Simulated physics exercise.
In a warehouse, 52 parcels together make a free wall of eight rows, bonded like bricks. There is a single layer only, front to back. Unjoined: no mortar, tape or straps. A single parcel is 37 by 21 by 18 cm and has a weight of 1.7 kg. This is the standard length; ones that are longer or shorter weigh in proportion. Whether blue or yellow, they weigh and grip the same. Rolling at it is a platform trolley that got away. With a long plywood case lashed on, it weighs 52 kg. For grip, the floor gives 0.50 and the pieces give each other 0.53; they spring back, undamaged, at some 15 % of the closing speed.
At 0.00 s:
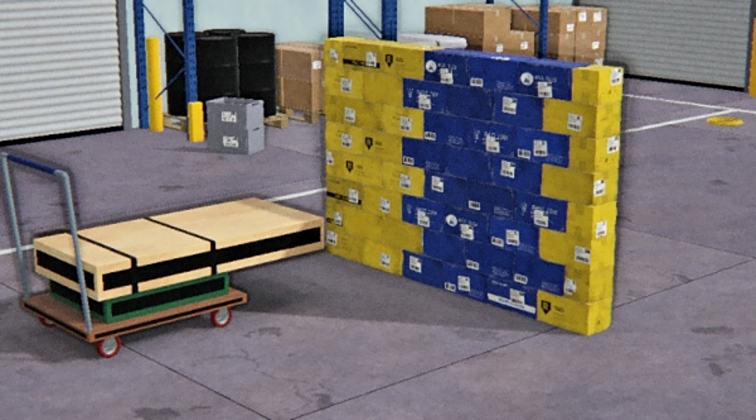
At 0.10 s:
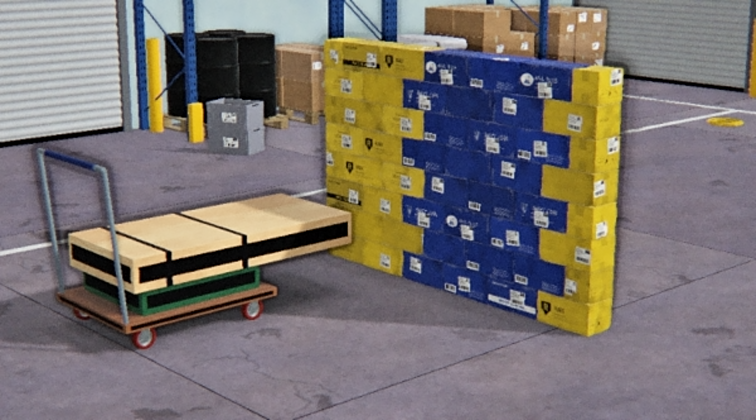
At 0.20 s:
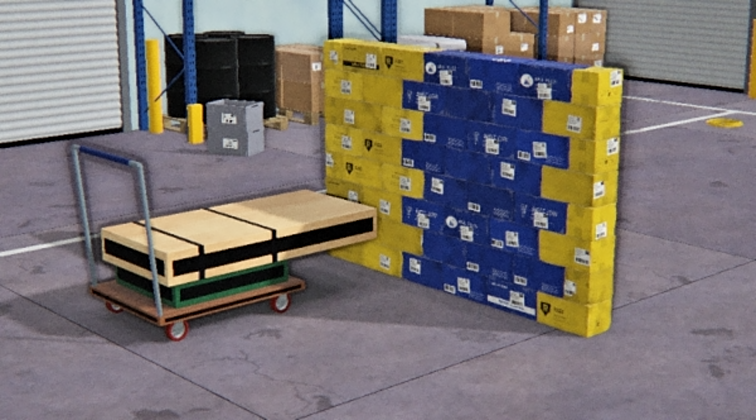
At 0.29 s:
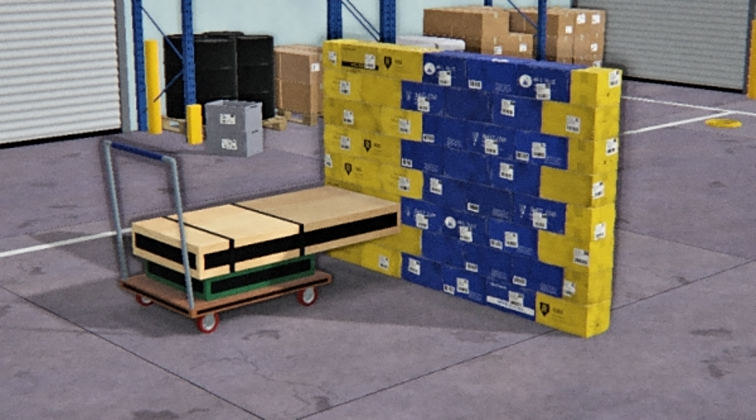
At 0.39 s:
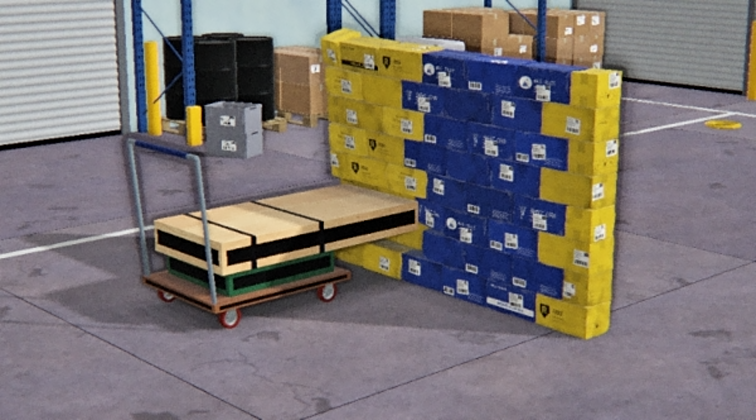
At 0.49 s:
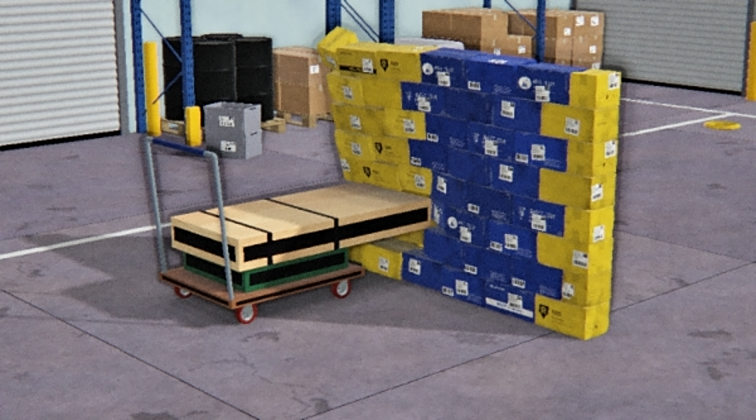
The clip shows a platform trolley carrying a long strapped wooden case rolling rightward across a warehouse floor toward a wall of yellow and blue boxes, then the case pushing into the wall's left part, shifting and tilting yellow boxes there.
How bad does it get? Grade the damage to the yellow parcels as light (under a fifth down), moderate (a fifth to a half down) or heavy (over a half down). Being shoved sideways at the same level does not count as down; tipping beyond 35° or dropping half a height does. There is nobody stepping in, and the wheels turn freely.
Heavy.
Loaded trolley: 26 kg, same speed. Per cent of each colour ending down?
Colour by colour that makes yellow 70, blue 50 percent.
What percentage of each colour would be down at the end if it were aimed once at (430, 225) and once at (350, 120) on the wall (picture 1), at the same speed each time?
Down by colour - yellow: 70%, then 30%; blue: 90%, then 10%.
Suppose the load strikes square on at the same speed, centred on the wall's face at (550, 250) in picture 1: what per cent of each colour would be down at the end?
The yellow ones would be 40 per cent down and the blue ones 80 per cent.
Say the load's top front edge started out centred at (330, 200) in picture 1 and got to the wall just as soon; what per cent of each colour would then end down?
You'd end up with yellow at 0 per cent down and blue at 0 per cent.
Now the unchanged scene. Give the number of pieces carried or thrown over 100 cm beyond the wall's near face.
Around 6 of them.
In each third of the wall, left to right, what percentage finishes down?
From the left: 90, then 70, then 20 percent.
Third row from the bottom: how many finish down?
I count 3 down there.
Around 0.66 s, load 43 cm past the wall's line, still rolling; 6 of the 28 yellow parcels down (6 of 52 in all colours); top yellow parcel tipped 27°, 7 cm lower; top blue parcel tipped 13°.
Around 1.02 s, load 77 cm past the wall's line, still rolling; 17 of the 28 yellow parcels down (23 of 52 in all colours); top yellow parcel tipped 62°, 51 cm lower; top blue parcel tipped 37°.
Around 1.48 s, load 90 cm past the wall's line, still rolling; 17 of the 28 yellow parcels down (23 of 52 in all colours); top yellow parcel on its side; top blue parcel on its side.
Around 2.88 s, load 90 cm past the wall's line, stopped; 18 of the 28 yellow parcels down (29 of 52 in all colours); top yellow parcel on its side; top blue parcel on its side.
Finally (4.3 s), load 90 cm past the wall's line, stopped; 18 of the 28 yellow parcels down (30 of 52 in all colours); top yellow parcel on its side; top blue parcel on its side. That is 64 per cent. Seen by the last camera, middles, top yellow parcel near (266, 173), top blue parcel near (477, 304).
